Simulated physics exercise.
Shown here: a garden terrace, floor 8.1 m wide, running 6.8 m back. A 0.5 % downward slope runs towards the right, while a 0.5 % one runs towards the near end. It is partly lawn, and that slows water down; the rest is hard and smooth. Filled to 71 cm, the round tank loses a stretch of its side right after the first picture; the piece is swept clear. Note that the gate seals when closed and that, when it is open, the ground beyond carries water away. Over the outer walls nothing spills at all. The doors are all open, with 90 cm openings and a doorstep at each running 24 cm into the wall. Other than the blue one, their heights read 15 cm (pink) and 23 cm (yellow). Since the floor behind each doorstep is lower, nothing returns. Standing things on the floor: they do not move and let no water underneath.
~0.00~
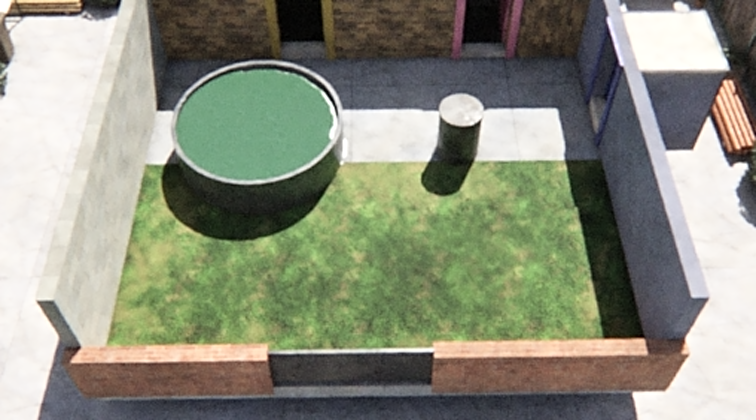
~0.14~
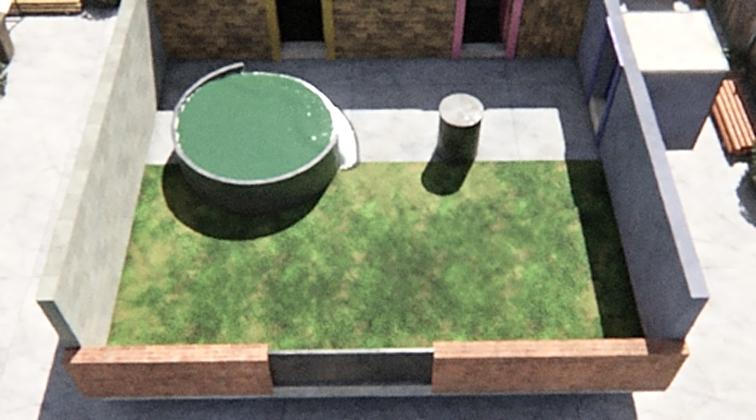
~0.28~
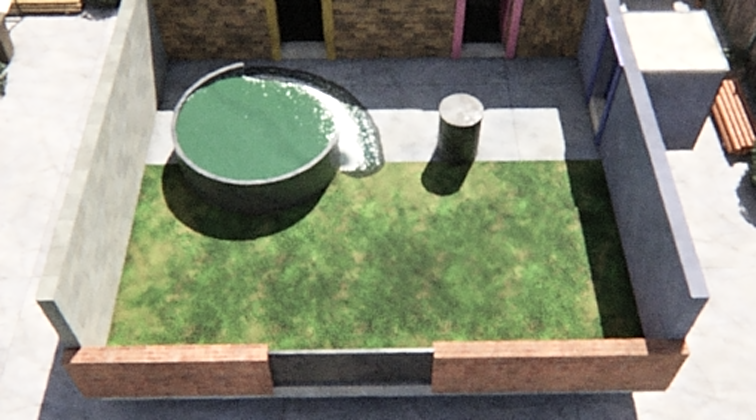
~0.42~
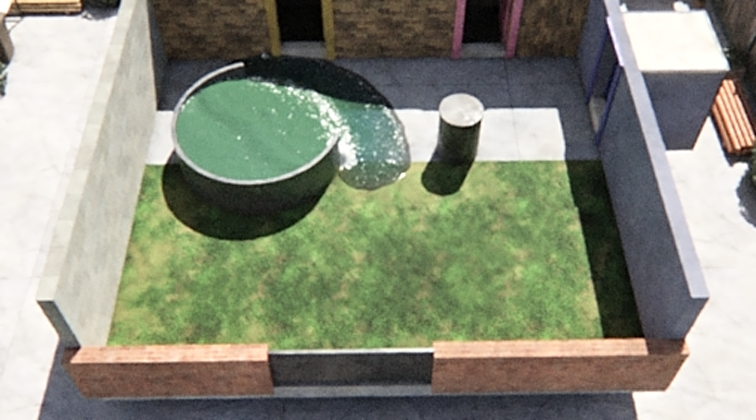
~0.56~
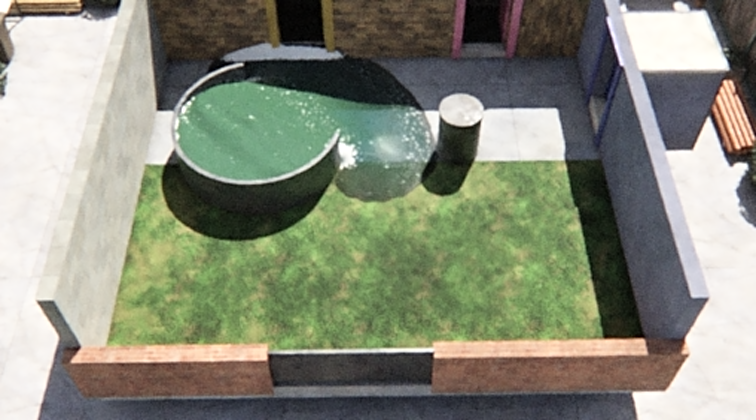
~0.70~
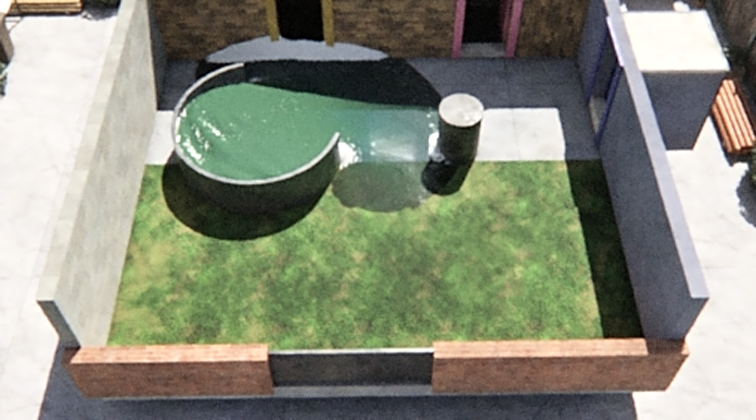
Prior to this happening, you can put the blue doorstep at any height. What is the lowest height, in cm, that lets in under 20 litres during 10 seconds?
About 28 cm.
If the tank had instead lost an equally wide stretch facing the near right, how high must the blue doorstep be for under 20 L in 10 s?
About 9.0 cm.
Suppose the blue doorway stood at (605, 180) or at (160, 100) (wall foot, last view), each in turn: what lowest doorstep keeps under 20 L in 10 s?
First place around 13.0 cm, second around 9.0 cm.
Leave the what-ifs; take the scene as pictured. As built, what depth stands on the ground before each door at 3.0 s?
Door by door in cm - pink 16, blue 35, yellow 25.
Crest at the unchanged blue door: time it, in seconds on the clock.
Some 3.2 s, more or less.
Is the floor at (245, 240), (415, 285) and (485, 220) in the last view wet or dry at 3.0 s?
Point by point, the first is spared, the second spared and the third awash.
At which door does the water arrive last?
Last of all is the blue door.
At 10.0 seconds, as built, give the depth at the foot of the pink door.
The depth there is around 7.0 cm.
After 1.4 s water covers 30 % of the floor, deepest (40 cm) near (323, 63); it has not reached the blue door.
After 3.0 s water covers 50 % of the floor, deepest (52 cm) near (560, 61); 35 cm at the blue door, 4 litres in over its 26 cm doorstep.
After 10.0 s water covers 100 % of the floor, deepest (16 cm) near (628, 368); 9 cm at the blue door, 31 litres in over its 26 cm doorstep.
At the blue door as built, the water arrived by 1.9 s and peaked near 35 cm at 3.2 s.
With a doorstep of 25.5 cm, 34 litres would have come in within the 10 s; with 34.5 cm, 4 litres. So under 20 litres takes about 28 cm.
